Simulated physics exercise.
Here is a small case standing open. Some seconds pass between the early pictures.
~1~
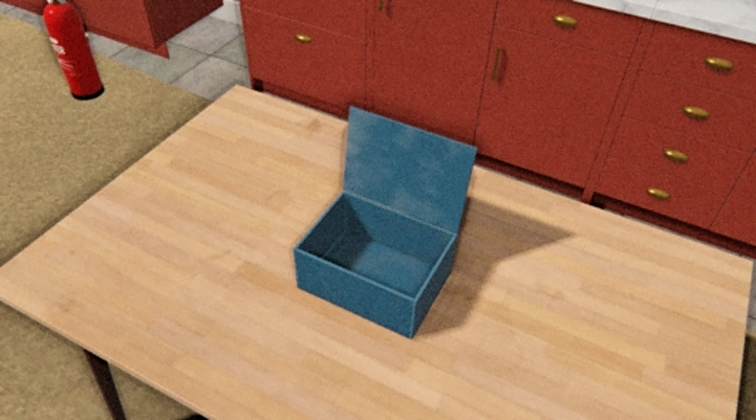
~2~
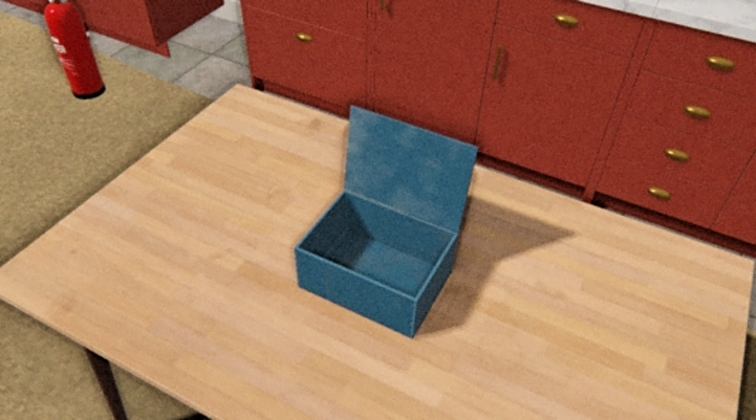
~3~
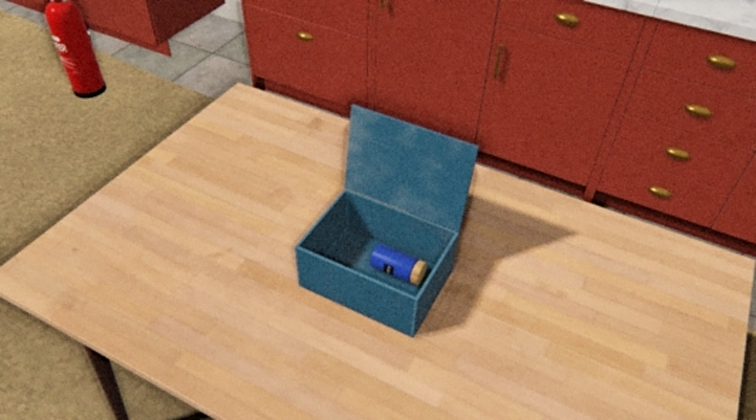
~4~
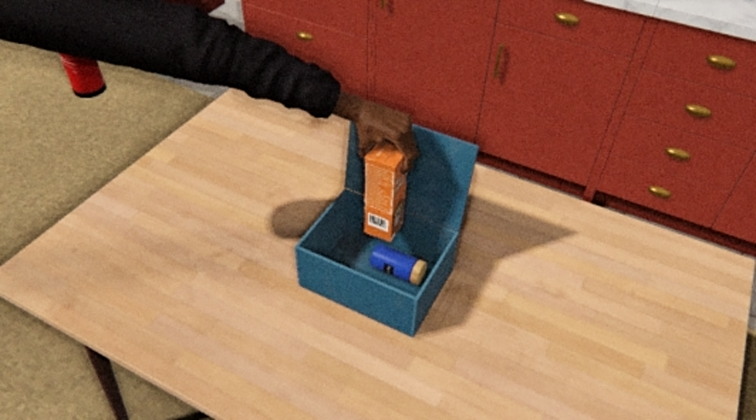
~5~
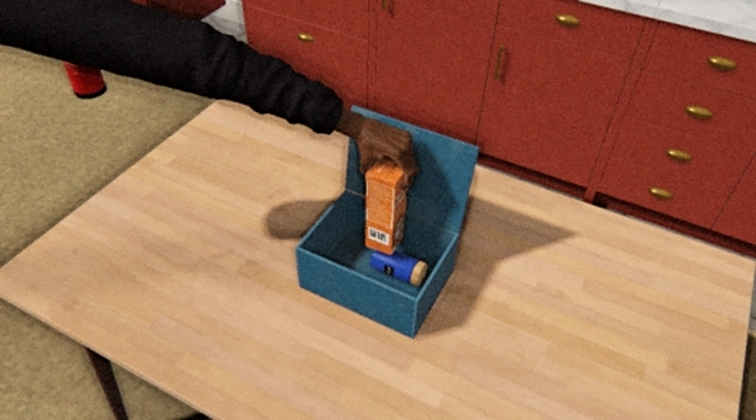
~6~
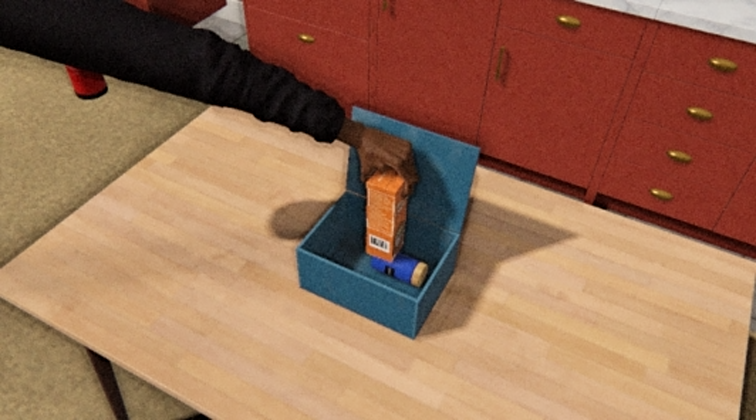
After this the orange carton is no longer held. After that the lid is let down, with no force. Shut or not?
Outcome: The lid stays ajar.
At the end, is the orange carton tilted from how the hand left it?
The orange carton ends up tilted.
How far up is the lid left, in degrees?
Some 20° above the rim.
Then, 1.50 s on from there, lid 80° above the rim; orange carton turned 5° from how it was put near (385, 217).
Then, 1.90 s on from there, lid 46° above the rim; orange carton turned 34° from how it was put near (370, 242).
In the end, lid 21° above the rim; toppled in the box, orange carton; blue shaker unmoved. At the end, from the last picture's camera, orange carton near (364, 254).
